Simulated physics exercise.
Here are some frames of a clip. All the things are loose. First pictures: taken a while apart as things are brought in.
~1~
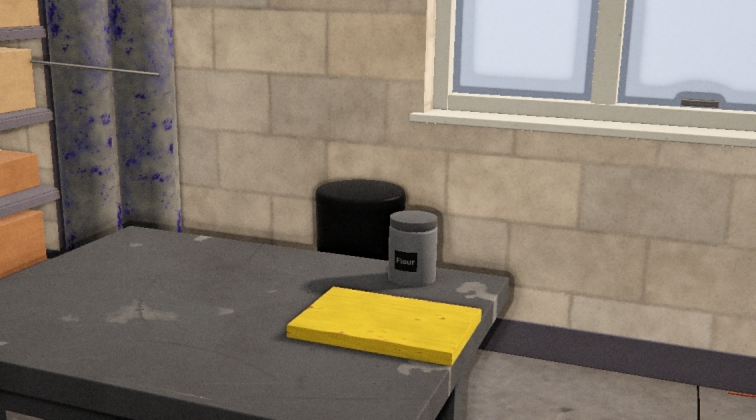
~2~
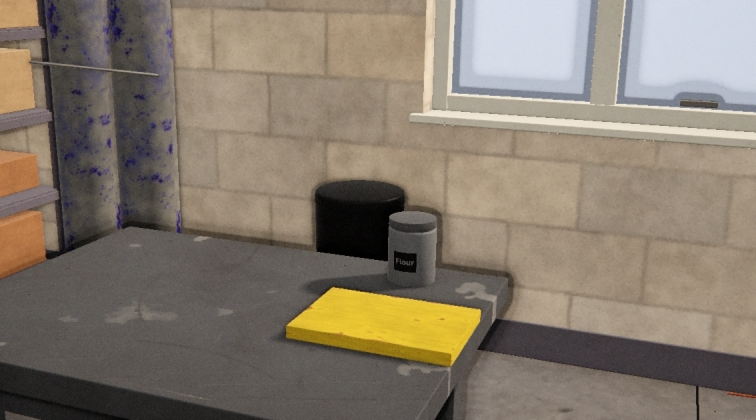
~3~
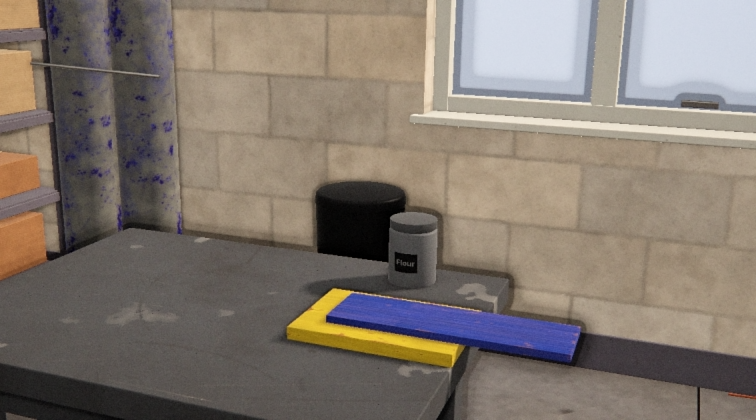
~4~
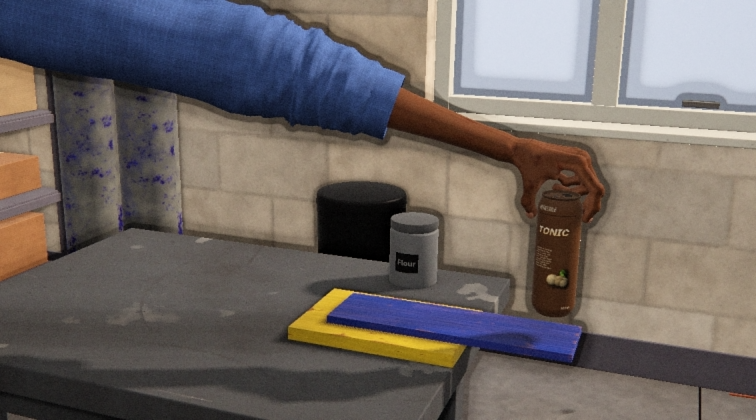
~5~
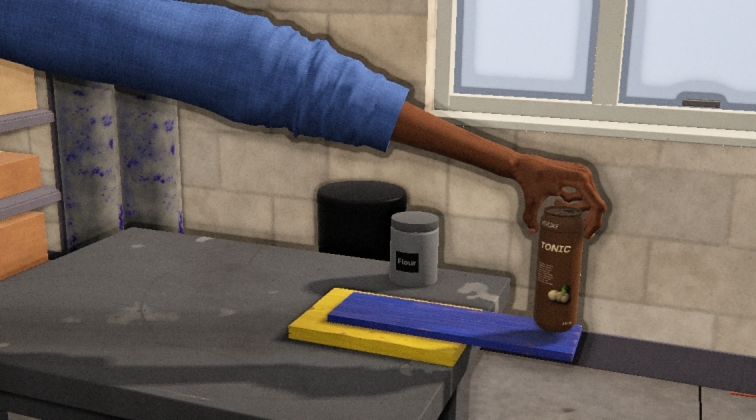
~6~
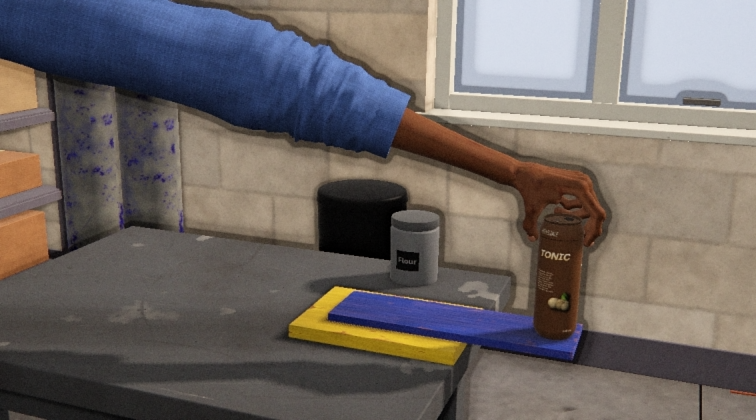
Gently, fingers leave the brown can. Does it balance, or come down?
It will most likely not survive the release.
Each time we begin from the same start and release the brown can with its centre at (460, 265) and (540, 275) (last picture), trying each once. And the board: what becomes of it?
So, first go it stays in place, second go it tumbles down.
Then, 0.60 s later than the last frame, blue board and brown can now down on the floor or falling.
Then, 0.80 s later than the last frame, things are still on the move.
When it is over, down on the floor or falling, blue board and brown can; the other 2 as before. The board comes down.
